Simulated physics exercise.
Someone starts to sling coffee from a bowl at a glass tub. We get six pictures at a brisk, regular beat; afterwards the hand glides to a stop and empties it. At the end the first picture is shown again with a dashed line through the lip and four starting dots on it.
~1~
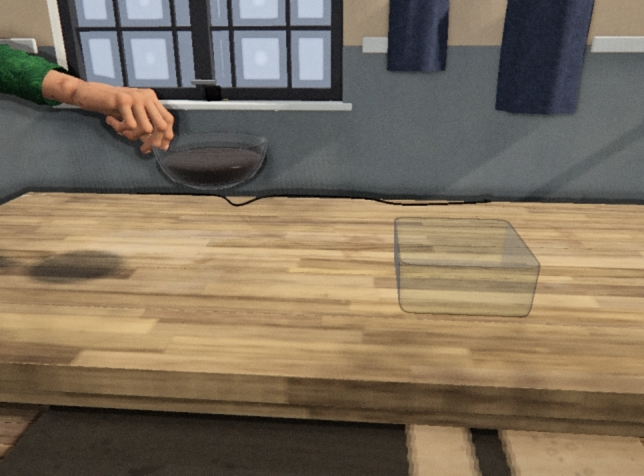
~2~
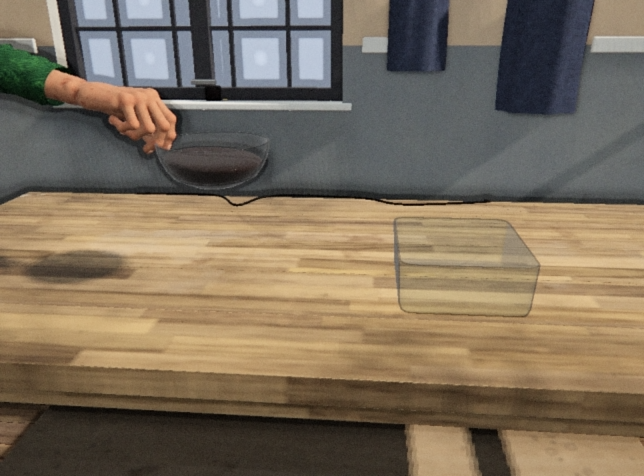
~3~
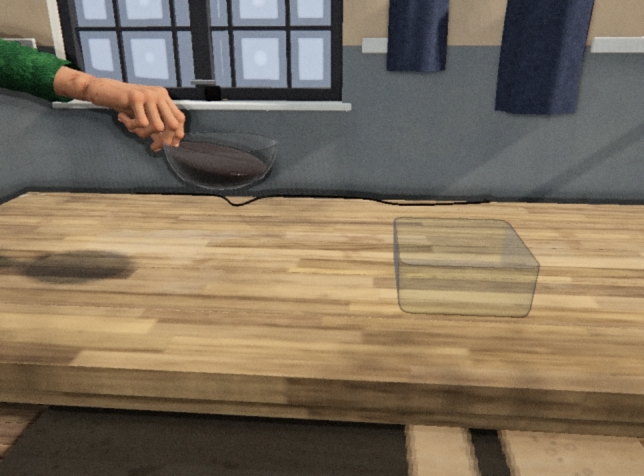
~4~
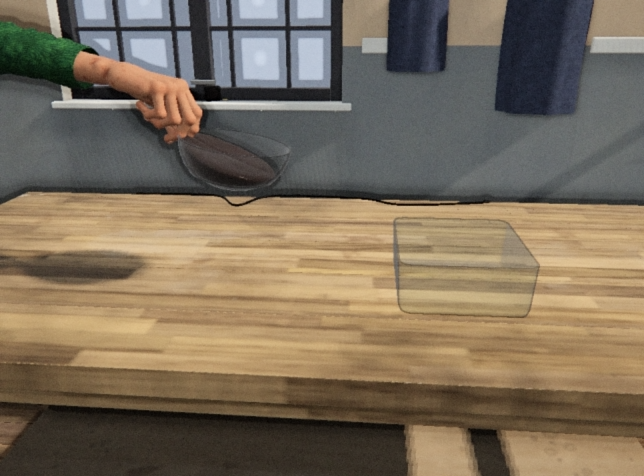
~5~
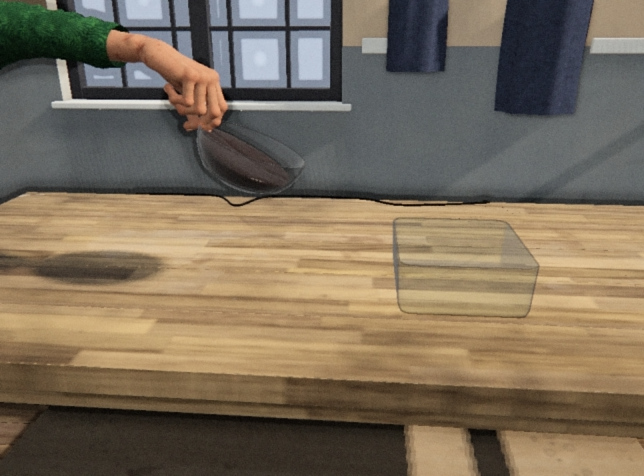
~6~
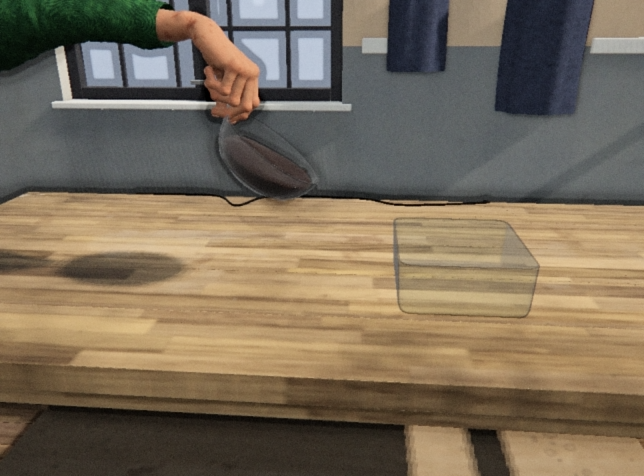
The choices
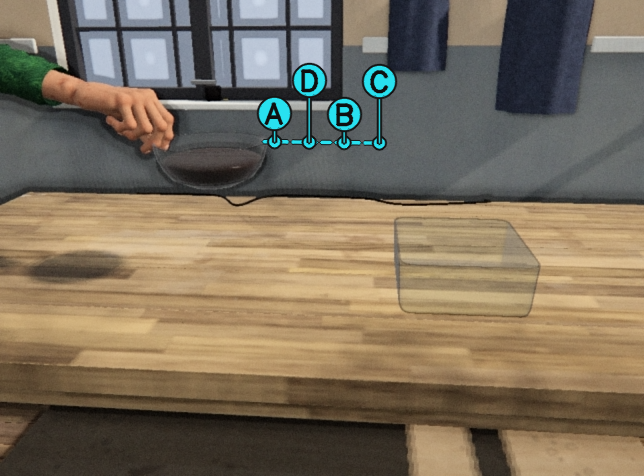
A hand in a green sleeve reaches in from the left, holding a clear bowl of dark brown coffee above a pale wooden counter, seen from the front and slightly above. An empty glass tub stands on the right, with a grey wall, a window and dark blue cloths behind. The hand moves right, tilting the bowl steadily down to the right, while the camera stays still.
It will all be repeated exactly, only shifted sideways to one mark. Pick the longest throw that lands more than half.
D is the one.
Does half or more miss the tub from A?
Yes, that goes wrong.
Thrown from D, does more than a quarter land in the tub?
Yes.
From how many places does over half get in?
Three of them.
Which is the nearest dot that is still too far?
Dot A.
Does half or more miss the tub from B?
No.
On the marked copy, A at (274, 141); B at (344, 142); C at (379, 143); D at (309, 142).
If A is chosen, about 36 % lands in the tub, 52 % falls short and 12 % goes beside or beyond.
If B is chosen, about 83 % lands in the tub, 11 % falls short and 6 % goes beside or beyond.
If C is chosen, about 73 % lands in the tub, 8 % falls short and 19 % goes beside or beyond.
If D is chosen, about 62 % lands in the tub, 16 % falls short and 22 % goes beside or beyond.
